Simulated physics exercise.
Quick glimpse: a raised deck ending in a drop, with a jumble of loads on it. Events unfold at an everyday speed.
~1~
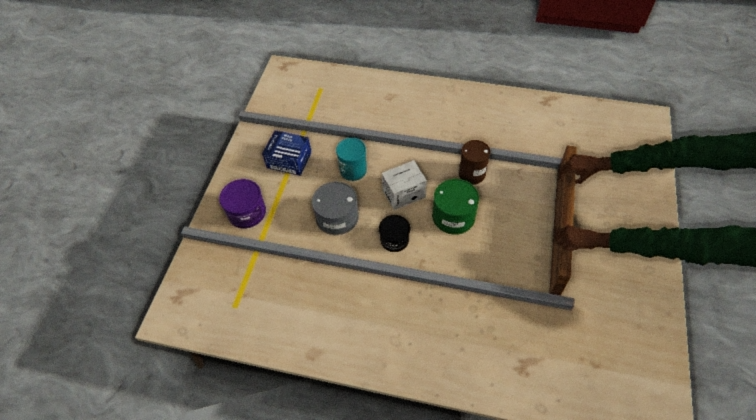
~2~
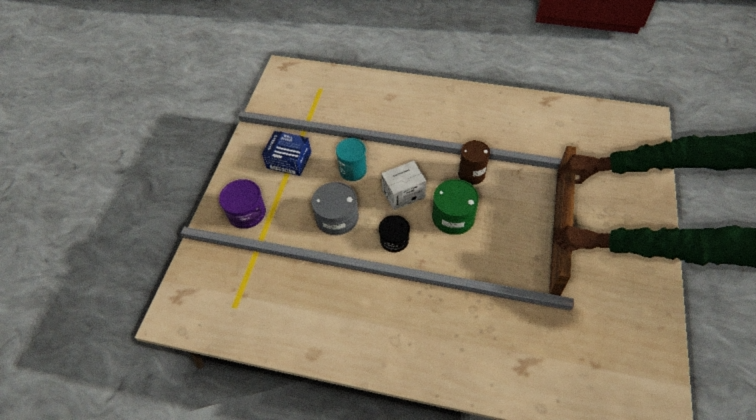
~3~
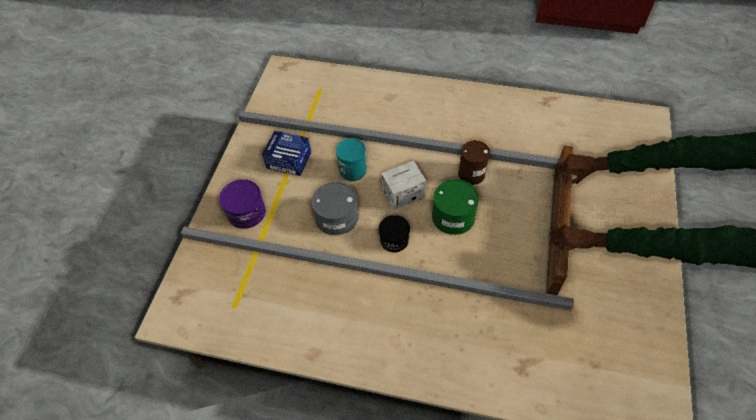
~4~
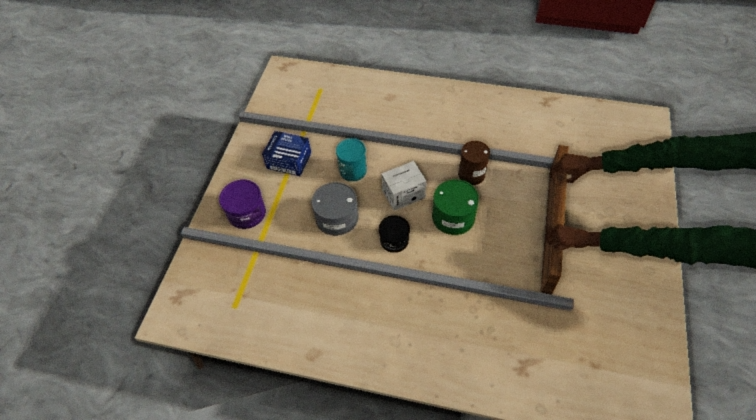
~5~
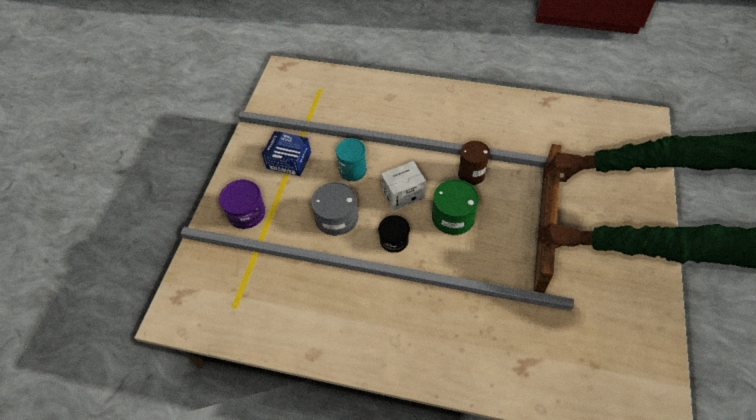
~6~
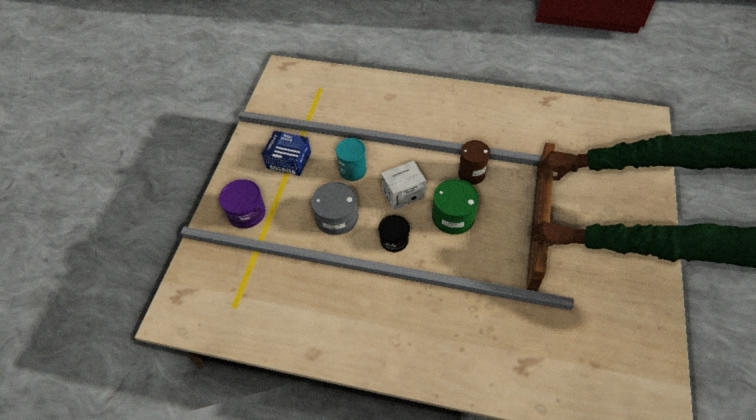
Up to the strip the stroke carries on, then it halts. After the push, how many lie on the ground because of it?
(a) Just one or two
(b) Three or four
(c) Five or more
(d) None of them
Option a: Just one or two.
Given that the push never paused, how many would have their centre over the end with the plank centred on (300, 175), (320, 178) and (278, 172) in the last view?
Counts per position: 0 / 0 / 2.
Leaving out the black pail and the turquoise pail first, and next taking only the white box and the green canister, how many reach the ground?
The count is 0 in one try and 0 in the other, in that order.
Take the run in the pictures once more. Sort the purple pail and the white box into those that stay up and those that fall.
Final state: Purple pail off, white box in place.
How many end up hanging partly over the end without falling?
It's 1.
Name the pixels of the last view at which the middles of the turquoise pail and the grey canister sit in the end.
Turquoise pail: About (261, 125); grey canister: About (221, 198).
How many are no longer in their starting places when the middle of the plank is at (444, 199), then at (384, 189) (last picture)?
The first number is 3, the next one 6.
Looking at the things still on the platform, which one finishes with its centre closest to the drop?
It's the blue box that is foremost.
Early on, none off yet; purple pail at rest near (243, 204); blue box at rest near (287, 153); grey canister at rest near (335, 209).
A while later, none off yet; purple pail at rest near (243, 204); blue box at rest near (287, 153); grey canister travelled about its own width near (303, 210).
Finally, the number that fall off is one or two; lost, purple pail.
